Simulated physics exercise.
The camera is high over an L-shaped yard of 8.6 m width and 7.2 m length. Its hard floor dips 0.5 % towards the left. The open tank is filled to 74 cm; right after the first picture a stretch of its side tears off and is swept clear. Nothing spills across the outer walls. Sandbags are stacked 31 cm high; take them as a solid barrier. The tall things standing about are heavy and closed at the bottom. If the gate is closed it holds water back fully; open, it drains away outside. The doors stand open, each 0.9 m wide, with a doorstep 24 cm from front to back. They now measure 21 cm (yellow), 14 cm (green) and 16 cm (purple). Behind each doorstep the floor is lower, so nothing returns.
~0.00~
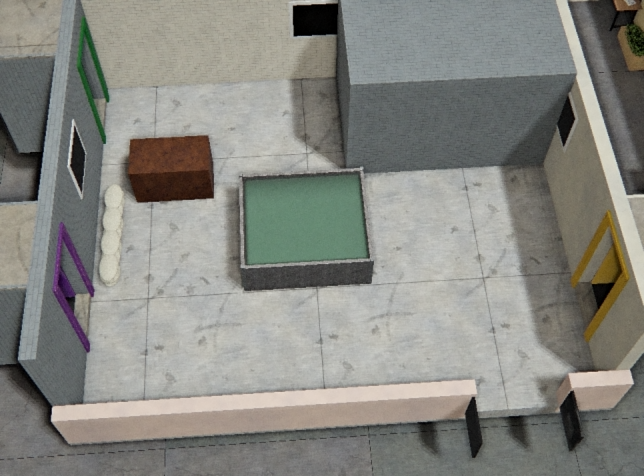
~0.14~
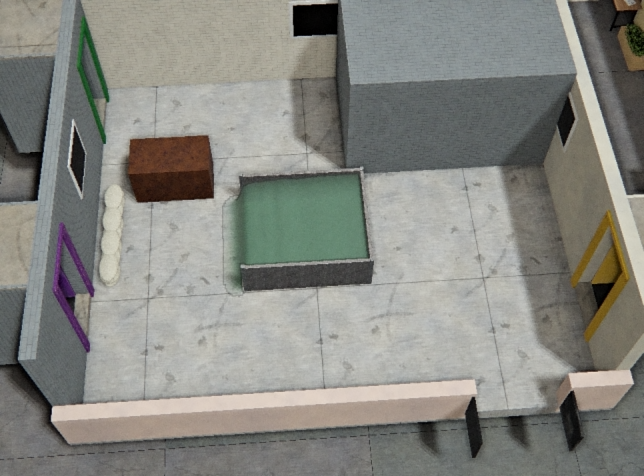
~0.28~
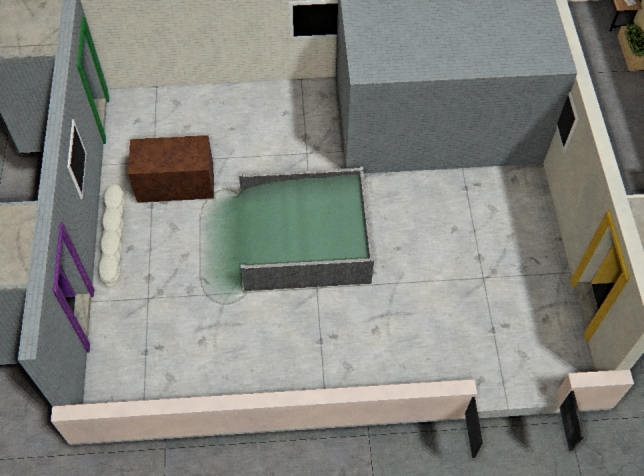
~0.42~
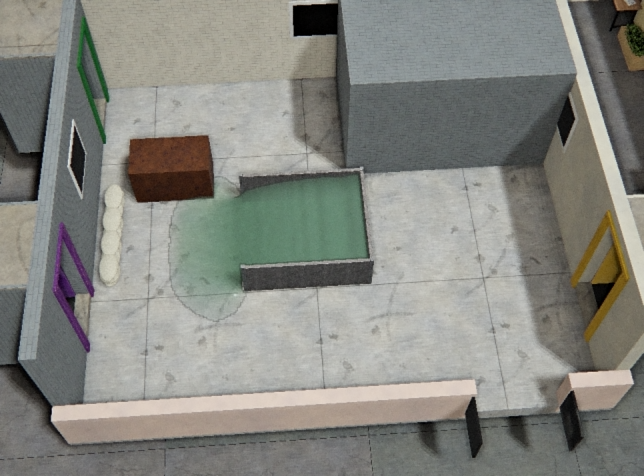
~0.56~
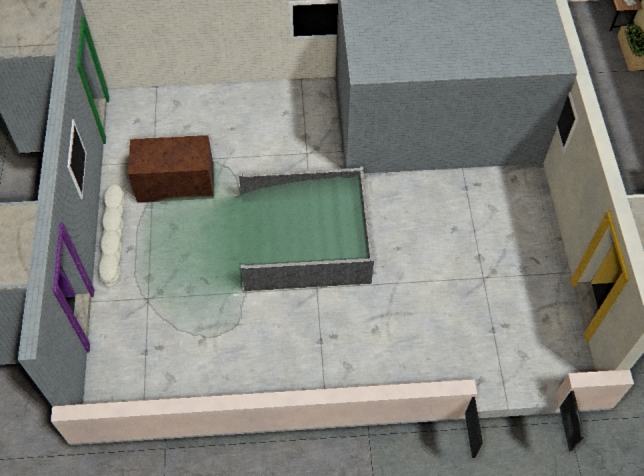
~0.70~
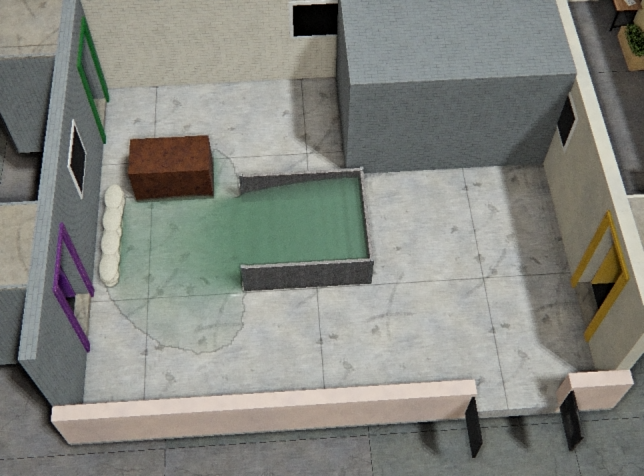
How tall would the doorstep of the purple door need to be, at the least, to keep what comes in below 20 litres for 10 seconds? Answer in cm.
About 28 cm.
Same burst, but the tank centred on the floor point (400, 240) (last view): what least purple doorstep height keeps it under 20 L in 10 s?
About 25 cm.
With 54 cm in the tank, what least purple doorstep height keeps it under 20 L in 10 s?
Then roughly 19 cm.
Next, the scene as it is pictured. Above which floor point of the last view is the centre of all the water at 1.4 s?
Around (242, 245).
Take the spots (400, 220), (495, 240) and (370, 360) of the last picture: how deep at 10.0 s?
About 2, 6 and 4 cm.
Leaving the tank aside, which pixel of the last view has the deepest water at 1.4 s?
Near (137, 217).
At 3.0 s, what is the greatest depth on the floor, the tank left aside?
Up to some 45 cm.
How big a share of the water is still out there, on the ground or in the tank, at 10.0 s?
About 94 per cent.
After 1.4 s water covers 25 % of the floor, deepest (48 cm) near (137, 217); 28 cm at the purple door, 14 litres in over its 16 cm doorstep.
After 3.0 s water covers 30 % of the floor, deepest (45 cm) near (83, 413); 22 cm at the purple door, 109 litres in over its 16 cm doorstep.
After 10.0 s water covers 95 % of the floor, deepest (11 cm) near (541, 178); 8 cm at the purple door, 123 litres in over its 16 cm doorstep.
At the purple door as built, the water arrived by 0.9 s and peaked near 30 cm at 1.6 s.
With a doorstep of 23.5 cm, 44 litres would have come in within the 10 s; with 32 cm, 5 litres. So under 20 litres takes about 28 cm.
